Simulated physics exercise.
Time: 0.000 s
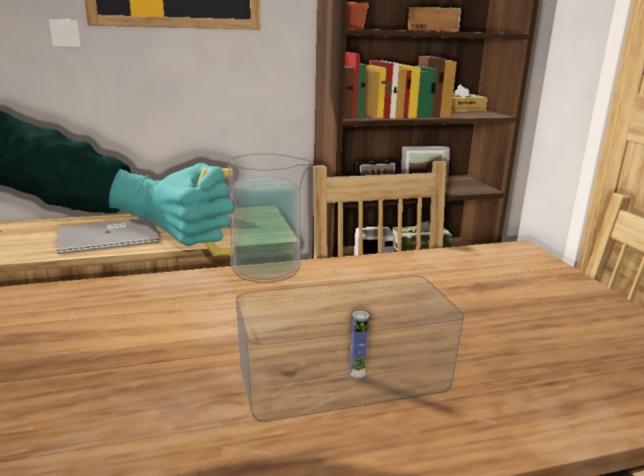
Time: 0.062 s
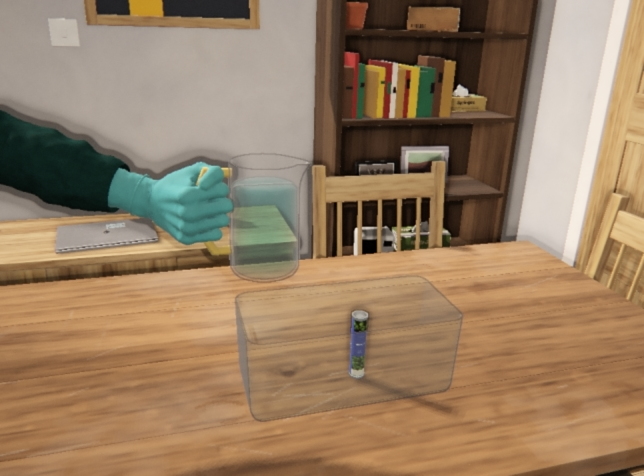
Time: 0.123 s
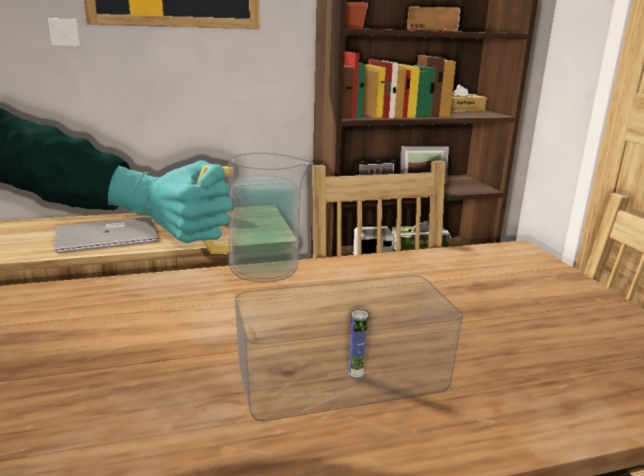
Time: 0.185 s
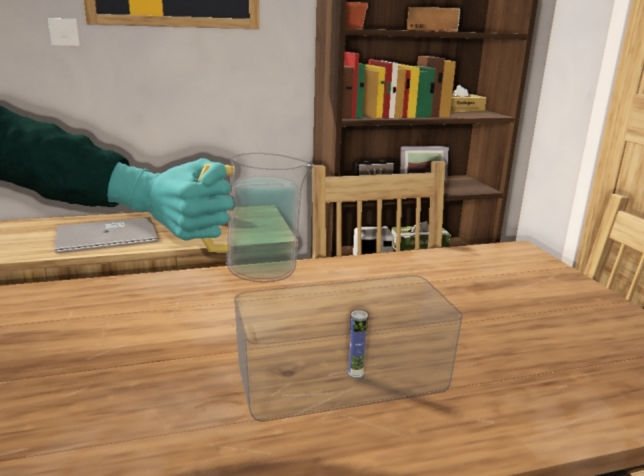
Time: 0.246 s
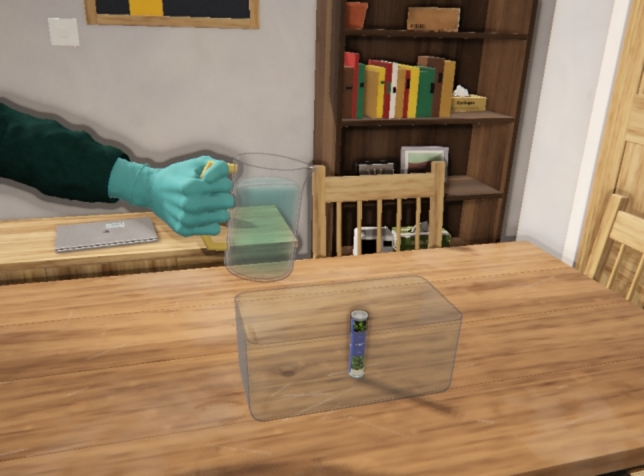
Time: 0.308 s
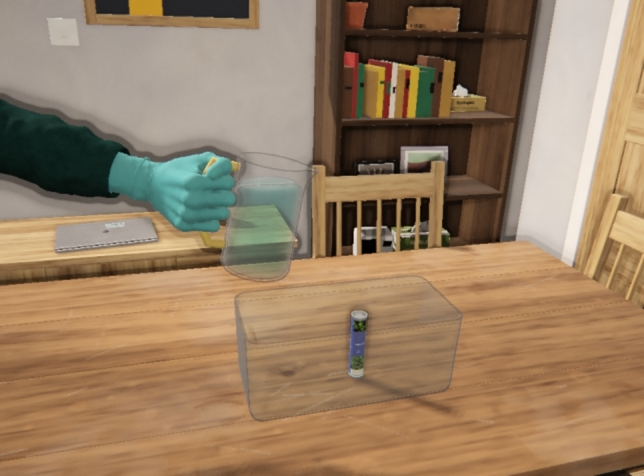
To begin with, a teal-gloved hand holds a clear jug of water upright above a wooden table, beside and above a transparent long basin with a small patterned tin standing inside it. The jug stays almost still at first, then the hand slowly tilts it slightly to the right.
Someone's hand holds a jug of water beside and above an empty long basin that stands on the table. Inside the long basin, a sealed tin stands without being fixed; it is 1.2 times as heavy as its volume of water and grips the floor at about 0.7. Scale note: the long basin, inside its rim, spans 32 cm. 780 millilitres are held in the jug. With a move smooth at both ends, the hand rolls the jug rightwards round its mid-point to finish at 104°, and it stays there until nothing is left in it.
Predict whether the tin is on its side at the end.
It keels over.
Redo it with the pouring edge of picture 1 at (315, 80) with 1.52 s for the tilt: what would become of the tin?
Then the tin remains standing.
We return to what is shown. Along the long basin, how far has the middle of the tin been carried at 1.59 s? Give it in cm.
Around 1 cm.
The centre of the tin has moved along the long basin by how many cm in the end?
Looks like roughly 7.5 cm in total.
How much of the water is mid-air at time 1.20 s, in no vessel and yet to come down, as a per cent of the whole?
Some 18 per cent.
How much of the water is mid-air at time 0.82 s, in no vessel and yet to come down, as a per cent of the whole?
Around 5 in a hundred.
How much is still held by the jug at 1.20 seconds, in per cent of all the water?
Around 54 in a hundred is still there.
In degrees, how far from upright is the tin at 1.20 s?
About 0 degrees from upright.
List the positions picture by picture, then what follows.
It leans 0°; its right rim is at (312, 161); the water meets the walls at (231, 185) and (297, 182); the long basin's rim runs from (242, 319) to (444, 296); the tin's top is at (361, 318), in the first frame.
It leans 0°; its right rim is at (311, 161); the water meets the walls at (231, 184) and (296, 182), in the second frame.
It leans 2°; its right rim is at (312, 162); the water meets the walls at (231, 184) and (297, 182), in the third frame.
It leans 4°; its right rim is at (314, 164); the water meets the walls at (233, 185) and (298, 182), in the fourth frame.
It leans 7°; its right rim is at (316, 166); the water meets the walls at (234, 186) and (299, 182), in the fifth frame.
It leans 10°; its right rim is at (319, 169); the water meets the walls at (235, 185) and (302, 183), in the sixth frame.
By 0.82 s the tilt is 59° and 94 per cent is still to pour; the tin stands where it began.
By 1.20 s the tilt is 93° and 54 per cent is still to pour; the tin stands where it began.
By 1.59 s the tilt is 104° and 8 per cent is still to pour; the tin leans 13°.
By 2.02 s the tilt is 104° and 0 per cent is still to pour; the tin lies on its side.
At rest the tin lies on its side.
